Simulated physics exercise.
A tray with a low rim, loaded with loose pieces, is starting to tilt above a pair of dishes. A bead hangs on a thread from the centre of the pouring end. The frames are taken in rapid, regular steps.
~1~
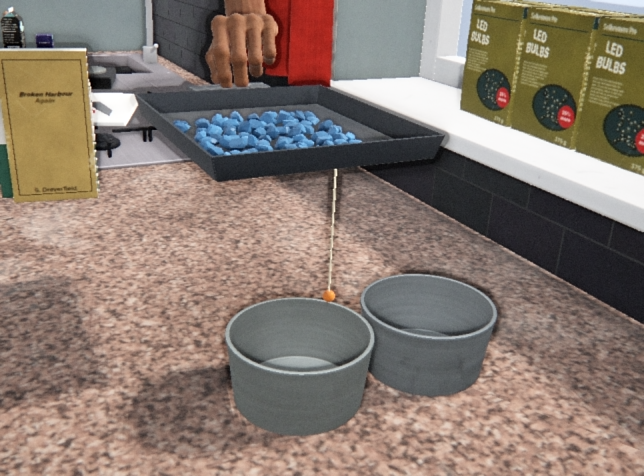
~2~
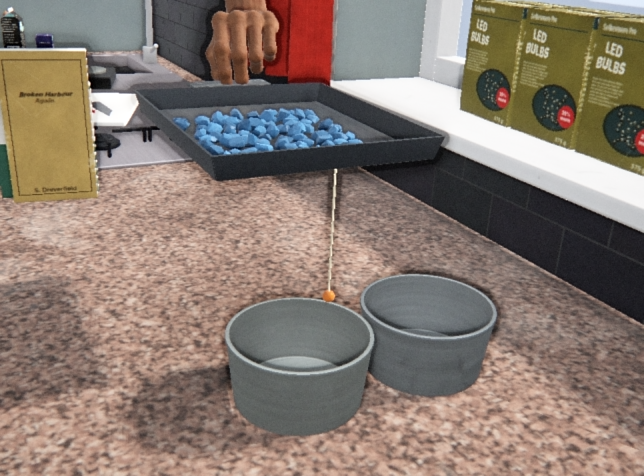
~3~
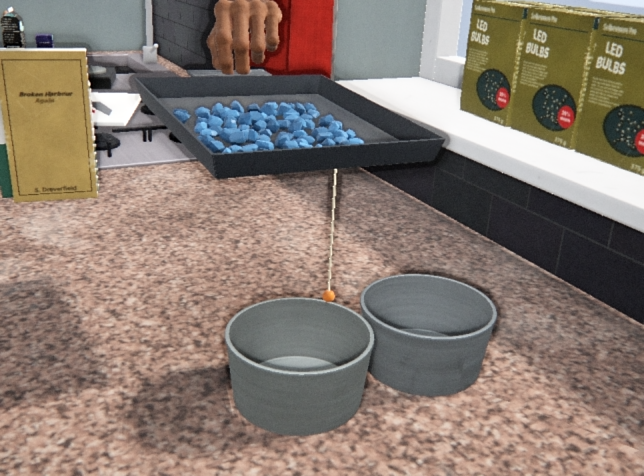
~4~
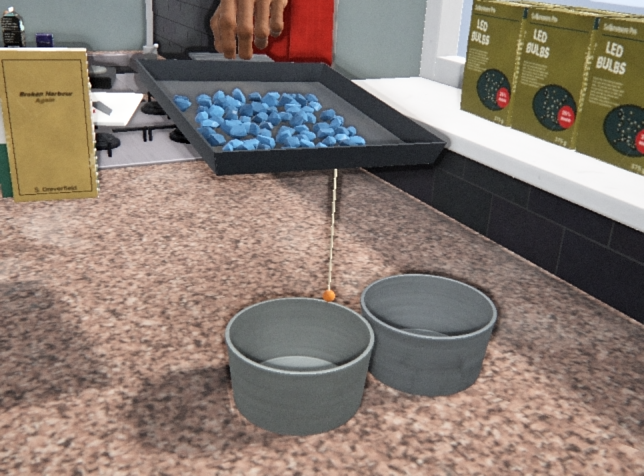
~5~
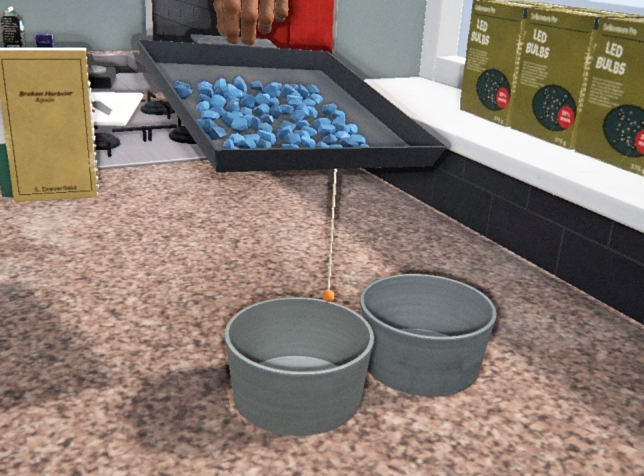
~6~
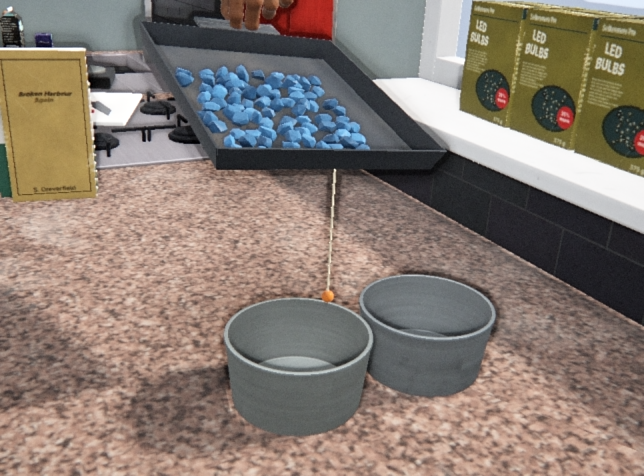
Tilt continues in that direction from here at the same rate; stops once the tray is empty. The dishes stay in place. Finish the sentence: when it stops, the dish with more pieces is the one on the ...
Right.
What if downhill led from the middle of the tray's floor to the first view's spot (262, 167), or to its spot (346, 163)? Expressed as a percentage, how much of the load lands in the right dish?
0 per cent, then 40 per cent.
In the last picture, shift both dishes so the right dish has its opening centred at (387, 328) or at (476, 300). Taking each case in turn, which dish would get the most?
First try: The rightmost dish. Second try: The leftmost dish.
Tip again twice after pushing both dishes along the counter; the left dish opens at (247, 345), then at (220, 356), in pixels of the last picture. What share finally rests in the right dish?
First placement: Some 80 %; second placement: Some 70 %.
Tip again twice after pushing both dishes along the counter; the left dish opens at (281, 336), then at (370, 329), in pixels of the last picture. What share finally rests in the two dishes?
About 80 per cent, then about 80 per cent.
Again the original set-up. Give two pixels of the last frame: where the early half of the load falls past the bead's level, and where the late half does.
The opening half passes (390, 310), the closing half (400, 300).
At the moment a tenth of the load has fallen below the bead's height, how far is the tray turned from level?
My estimate is some 85 degrees.
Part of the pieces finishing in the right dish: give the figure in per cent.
Near 70 %.
Shortly afterwards, tray tipped steeply; the whole lot on the tray.
Next, tray tipped right over; near two thirds on the tray; only a few in the left dish; a little in the right dish; a little outside both; near a quarter in the air.
Some moments later, tray tipped past a quarter turn; a little in the left dish; near two thirds in the right dish; near a quarter outside both.
In the end, tray tipped past a quarter turn; a little in the left dish; near two thirds in the right dish; near a quarter outside both.
